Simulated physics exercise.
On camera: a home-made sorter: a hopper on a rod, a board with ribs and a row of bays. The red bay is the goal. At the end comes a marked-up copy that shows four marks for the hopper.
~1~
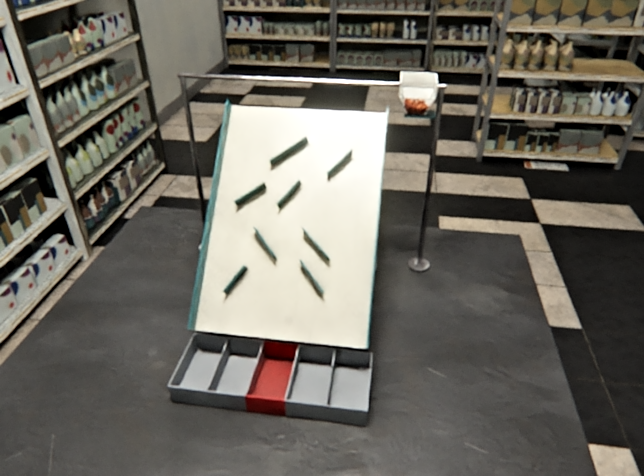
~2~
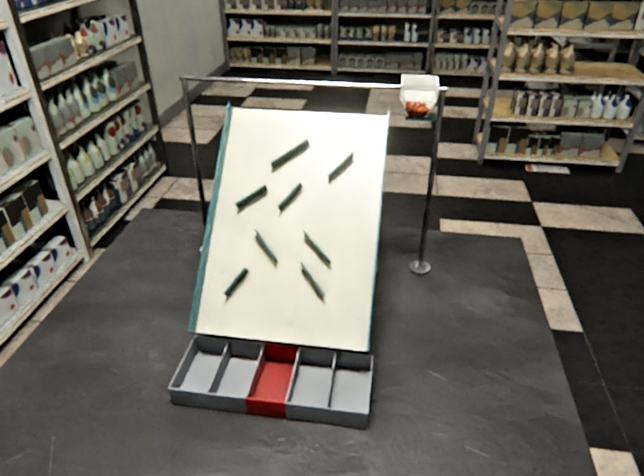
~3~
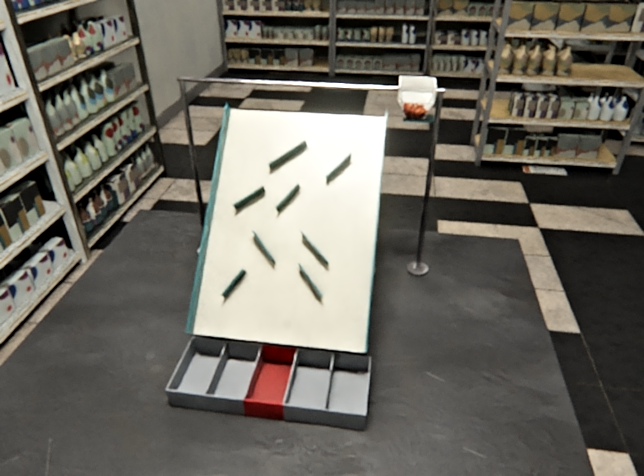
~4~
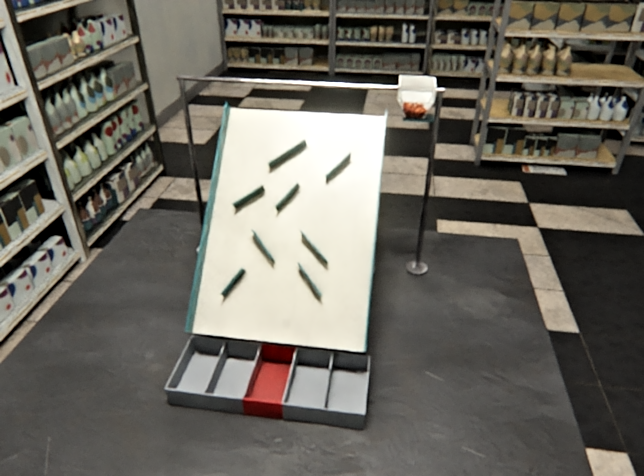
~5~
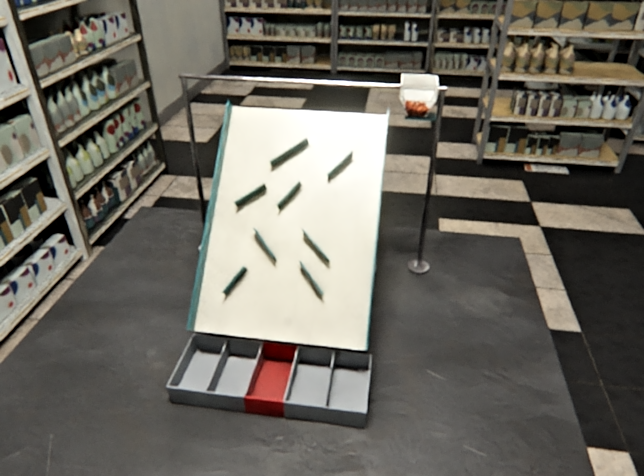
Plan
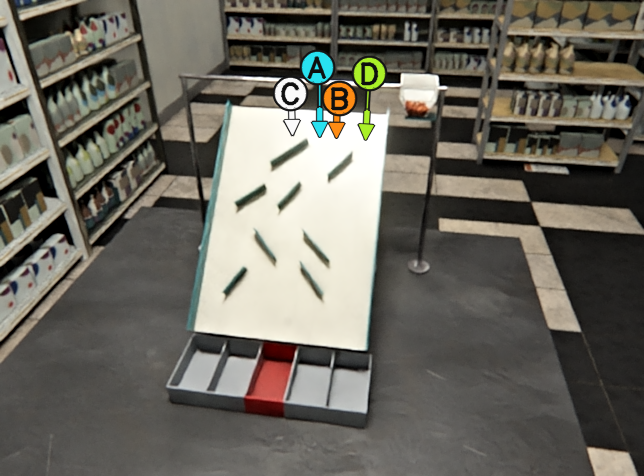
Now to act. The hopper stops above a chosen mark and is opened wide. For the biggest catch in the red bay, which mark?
B works best here.
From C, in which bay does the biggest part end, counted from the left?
The first from the left.
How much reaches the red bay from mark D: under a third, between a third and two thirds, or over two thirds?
Under a third.
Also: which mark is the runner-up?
A it is.
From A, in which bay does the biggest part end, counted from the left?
It is the fifth one.
On the marked copy, mark A meets the board at (319, 131); mark B meets the board at (336, 132); mark C meets the board at (292, 129); mark D meets the board at (365, 134).
For mark A, about a quarter in the red bay, about two thirds in other bays.
For mark B, about half in the red bay, about half in other bays, a stray few outside the box.
For mark C, none in the red bay, most in other bays, about a quarter held on the board.
For mark D, a small part in the red bay, most in other bays.
